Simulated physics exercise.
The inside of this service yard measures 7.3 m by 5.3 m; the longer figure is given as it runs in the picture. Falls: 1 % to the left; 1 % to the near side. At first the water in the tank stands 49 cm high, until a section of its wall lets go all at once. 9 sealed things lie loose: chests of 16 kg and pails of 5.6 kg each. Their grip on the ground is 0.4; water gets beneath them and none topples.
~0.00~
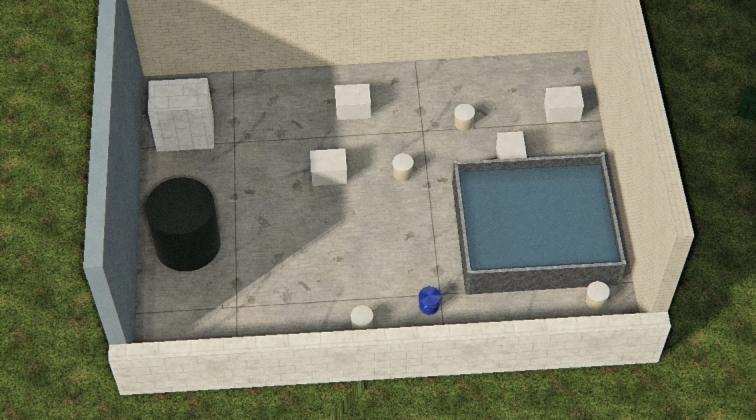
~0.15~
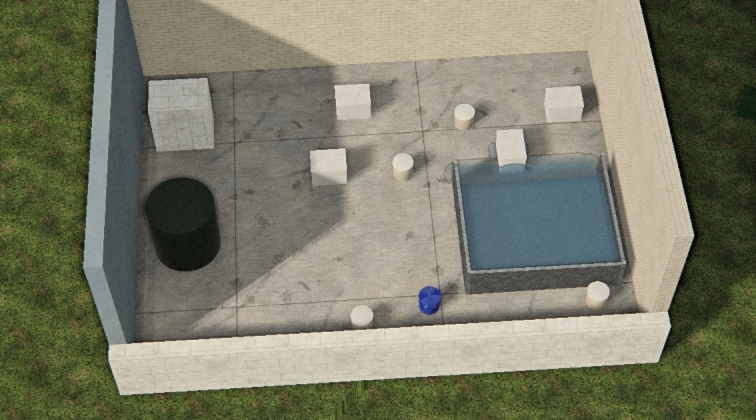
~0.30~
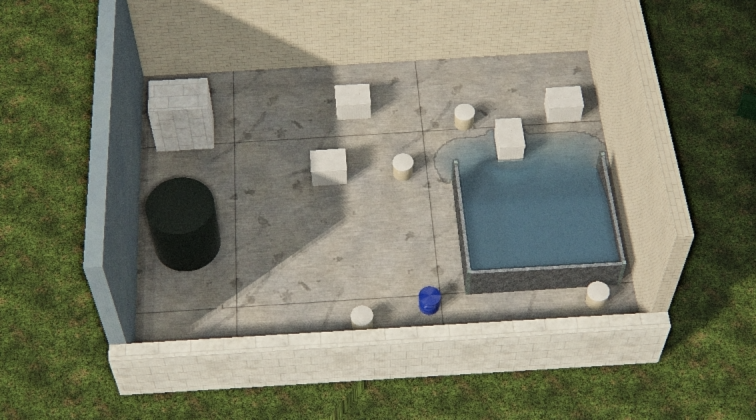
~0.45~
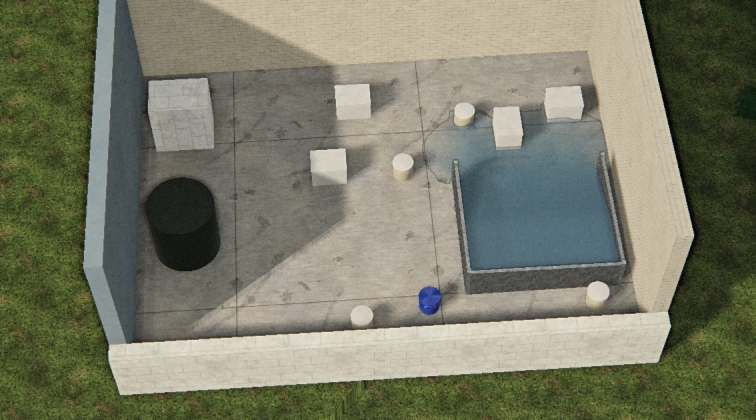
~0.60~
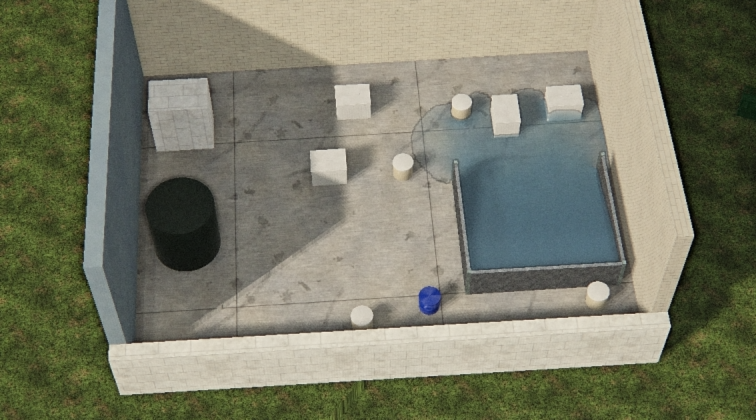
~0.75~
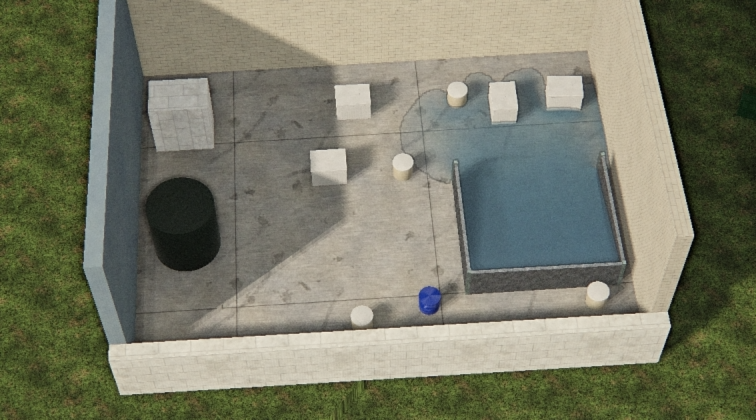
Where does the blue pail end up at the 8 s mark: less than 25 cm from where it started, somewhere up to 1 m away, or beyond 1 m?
Less than 25 cm from its start.
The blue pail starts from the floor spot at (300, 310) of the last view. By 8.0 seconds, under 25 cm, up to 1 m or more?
By that time it keeps its spot.
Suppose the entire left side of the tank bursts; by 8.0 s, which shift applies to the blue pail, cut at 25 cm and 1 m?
The blue pail is swept a long way.
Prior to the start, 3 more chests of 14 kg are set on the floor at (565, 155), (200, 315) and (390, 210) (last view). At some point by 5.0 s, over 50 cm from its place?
Beyond it, within it, within it.
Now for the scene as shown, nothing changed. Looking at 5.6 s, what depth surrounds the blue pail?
0 cm or so.
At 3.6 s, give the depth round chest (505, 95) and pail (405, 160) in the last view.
Close to 15 and 0 centimetres.
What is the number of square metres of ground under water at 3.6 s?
About 20 m2.
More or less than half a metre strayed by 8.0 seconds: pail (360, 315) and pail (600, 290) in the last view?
In sequence - stayed below the line; stayed below the line.
After 1.6 s the blue pail is near (430, 296), 0.0 m from its start, aground; 3 afloat.
After 3.6 s the blue pail is near (430, 296), 0.0 m from its start, aground; 2 afloat.
After 5.6 s the blue pail is near (430, 296), 0.0 m from its start, aground; 2 afloat.
After 8.0 s the blue pail is near (430, 296), 0.0 m from its start, aground; 3 afloat.
